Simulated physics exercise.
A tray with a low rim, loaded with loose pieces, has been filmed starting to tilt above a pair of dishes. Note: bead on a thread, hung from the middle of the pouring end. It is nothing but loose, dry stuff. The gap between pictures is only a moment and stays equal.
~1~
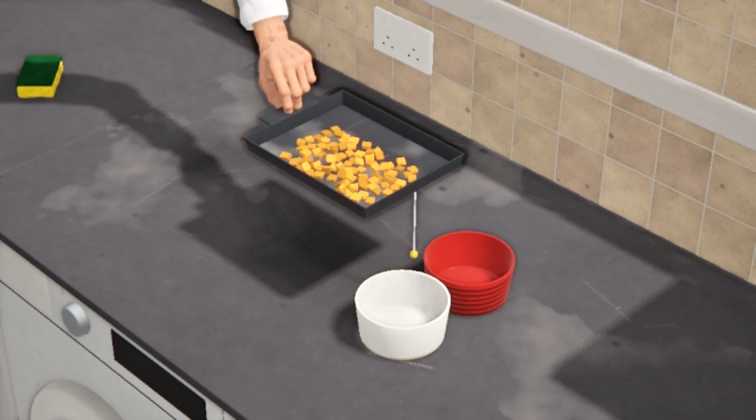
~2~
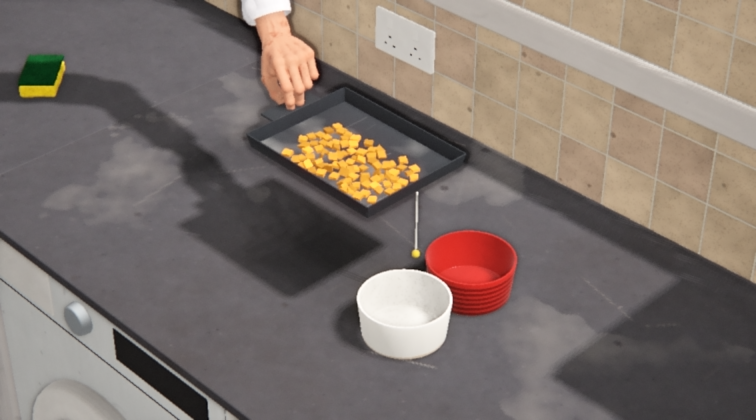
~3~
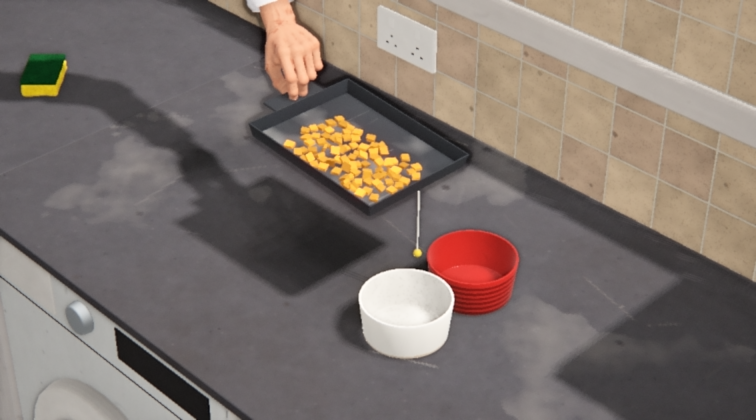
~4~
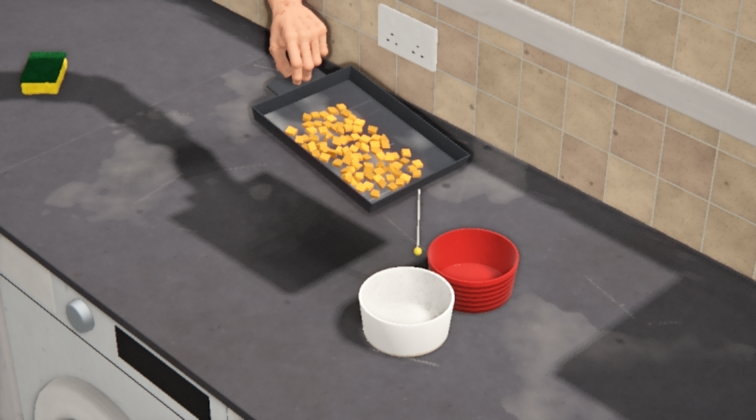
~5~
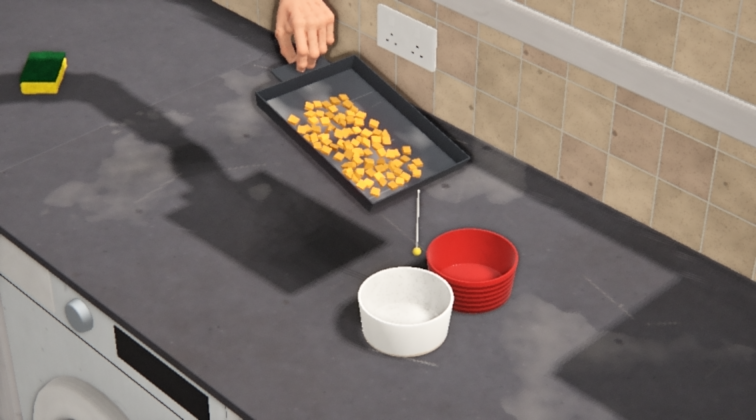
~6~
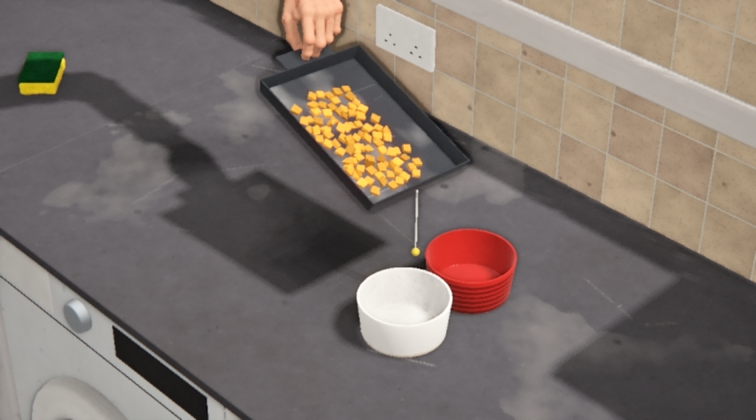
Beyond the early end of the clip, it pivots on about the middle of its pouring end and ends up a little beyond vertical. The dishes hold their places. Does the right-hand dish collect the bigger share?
Yes.
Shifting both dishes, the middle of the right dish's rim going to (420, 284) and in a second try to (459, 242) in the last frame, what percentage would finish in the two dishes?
20 % for the first, 80 % for the second.
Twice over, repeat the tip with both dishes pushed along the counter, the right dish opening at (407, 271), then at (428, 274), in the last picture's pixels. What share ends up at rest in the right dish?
20 per cent the first time, 40 per cent the second time.
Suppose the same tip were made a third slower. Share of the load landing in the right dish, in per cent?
About 80 in a hundred.
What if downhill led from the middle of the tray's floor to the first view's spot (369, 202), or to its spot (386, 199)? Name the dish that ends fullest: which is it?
The first tilt favours the dish to the left, the second the dish to the left.
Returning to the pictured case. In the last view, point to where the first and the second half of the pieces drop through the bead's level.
Early-half point (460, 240); late-half point (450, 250).
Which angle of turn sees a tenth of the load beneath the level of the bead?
About 90°.
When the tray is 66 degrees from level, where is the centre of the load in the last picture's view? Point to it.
The load is centred about (423, 168).
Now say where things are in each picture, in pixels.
Corners of the pouring end near (365, 205) and (459, 154), level; middle of the load near (348, 164), small crackers; left dish near (436, 334); right dish near (502, 292); bead on its thread near (414, 254), in the first picture.
Corners of the pouring end near (368, 205) and (461, 154), level; middle of the load near (350, 162), in the second picture.
Corners of the pouring end near (370, 203) and (464, 154), tipped barely, lowest at the right corner; middle of the load near (352, 157), in the third picture.
Corners of the pouring end near (372, 201) and (465, 154), tipped a little, lowest at the right corner; middle of the load near (354, 149), in the fourth picture.
Corners of the pouring end near (373, 200) and (466, 157), tipped clearly, lowest at the right corner; middle of the load near (355, 143), in the fifth picture.
Corners of the pouring end near (374, 200) and (465, 159), tipped clearly, lowest at the right corner; middle of the load near (356, 138); left dish near (438, 332); right dish near (504, 289), in the sixth picture.
Shortly afterwards, tray tipped steeply; all but a few on the tray; only a few in the air.
Next, tray tipped past a quarter turn; near half on the tray; only a few in the left dish; near a quarter in the right dish; a little in the air.
Some moments later, tray tipped past a quarter turn; a little in the left dish; the bulk in the right dish; only a few outside both.
In the end, tray tipped past a quarter turn; a little in the left dish; the bulk in the right dish; only a few outside both.
